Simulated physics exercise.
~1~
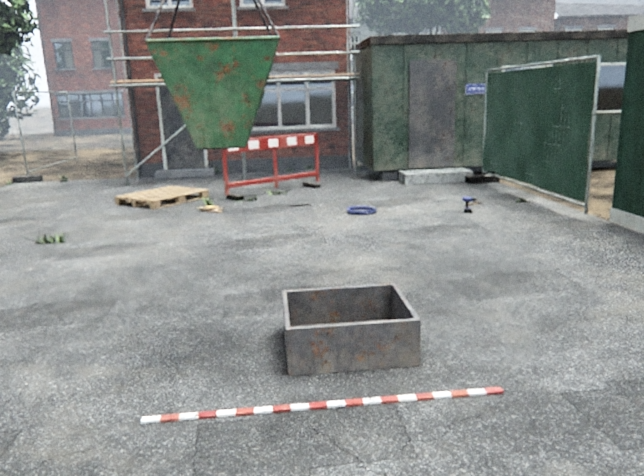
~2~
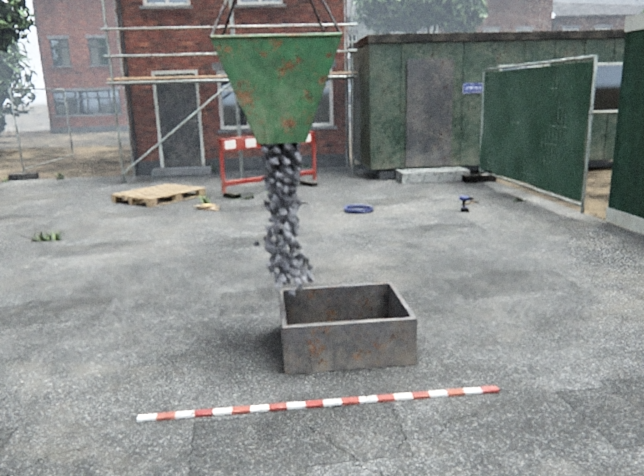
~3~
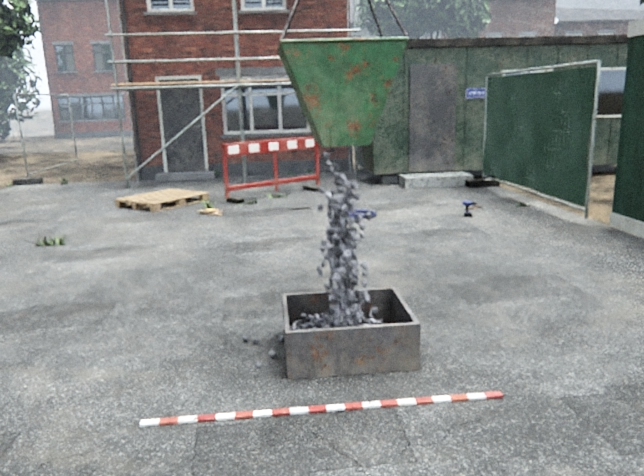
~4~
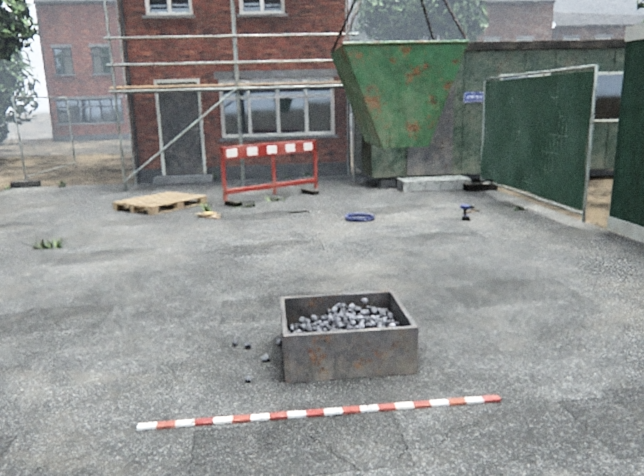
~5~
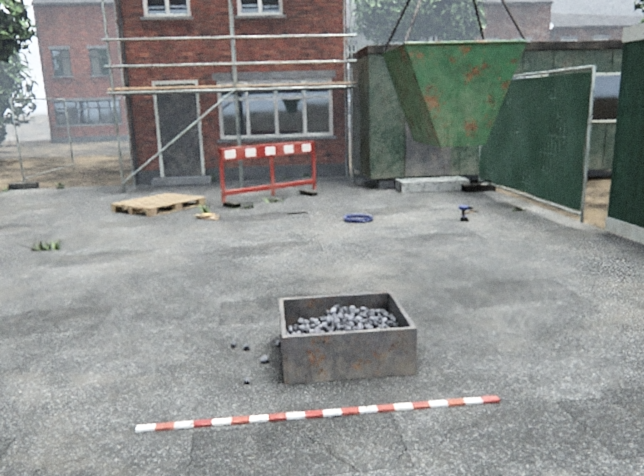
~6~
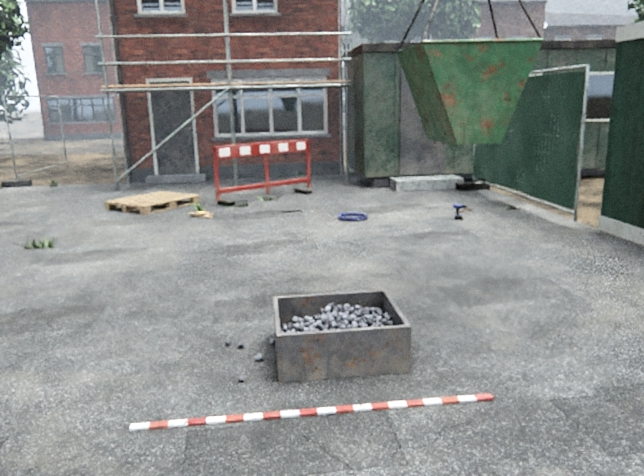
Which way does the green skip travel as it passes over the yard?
It travels to the right, ending up in front of the dark green container and fencing.
